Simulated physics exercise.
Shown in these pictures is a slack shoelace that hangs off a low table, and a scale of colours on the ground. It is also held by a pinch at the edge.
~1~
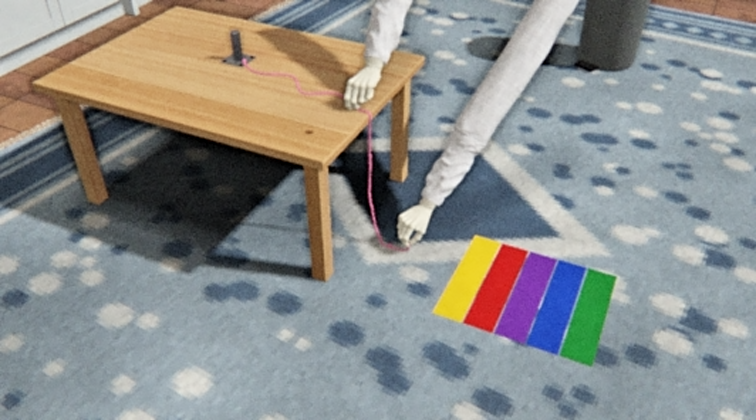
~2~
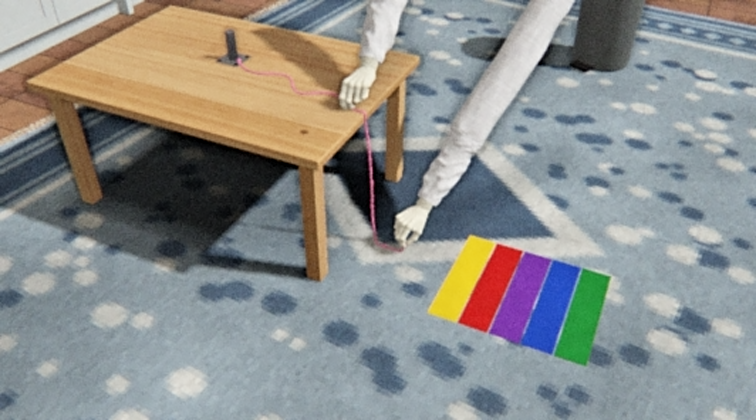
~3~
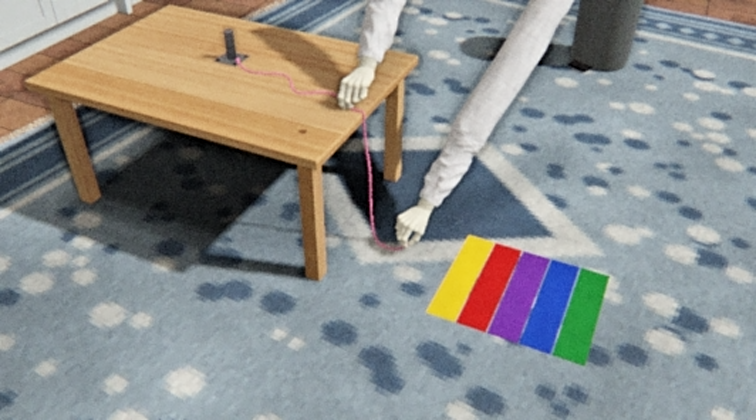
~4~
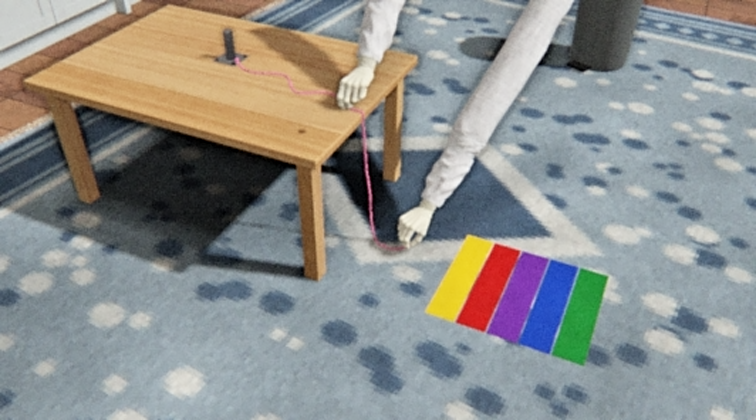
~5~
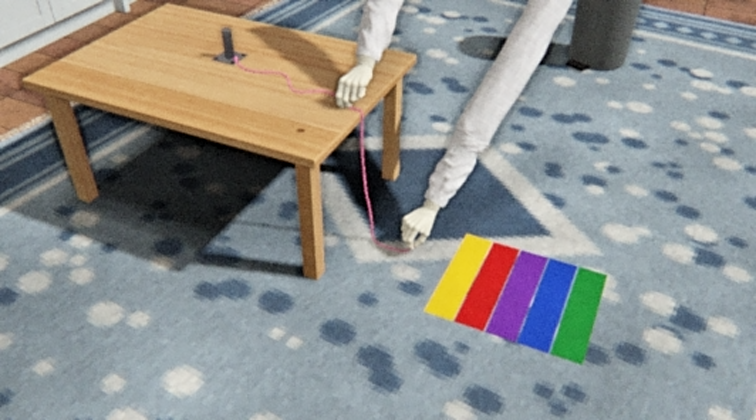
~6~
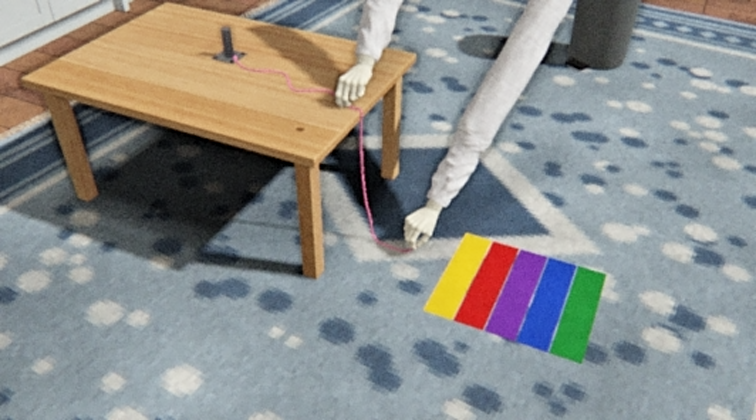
On a patterned blue rug, a pink cord runs across a low wooden table and hangs off its edge, where one hand pinches it. Another hand holds the lower end near a strip of coloured bands, staying almost still, then easing very slightly right toward the yellow band.
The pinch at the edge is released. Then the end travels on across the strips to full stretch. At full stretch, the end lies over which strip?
Over the purple strip.
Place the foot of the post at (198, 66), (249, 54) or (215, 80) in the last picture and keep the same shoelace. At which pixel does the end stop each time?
Try by try, around (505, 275), (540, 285) and (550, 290).
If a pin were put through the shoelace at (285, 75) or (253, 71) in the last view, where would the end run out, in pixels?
Near (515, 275) and (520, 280).
A little later, end near (476, 265); over yellow.
Next, end near (507, 274); over purple.
When it is tight, end near (525, 280); over purple. The purple one.
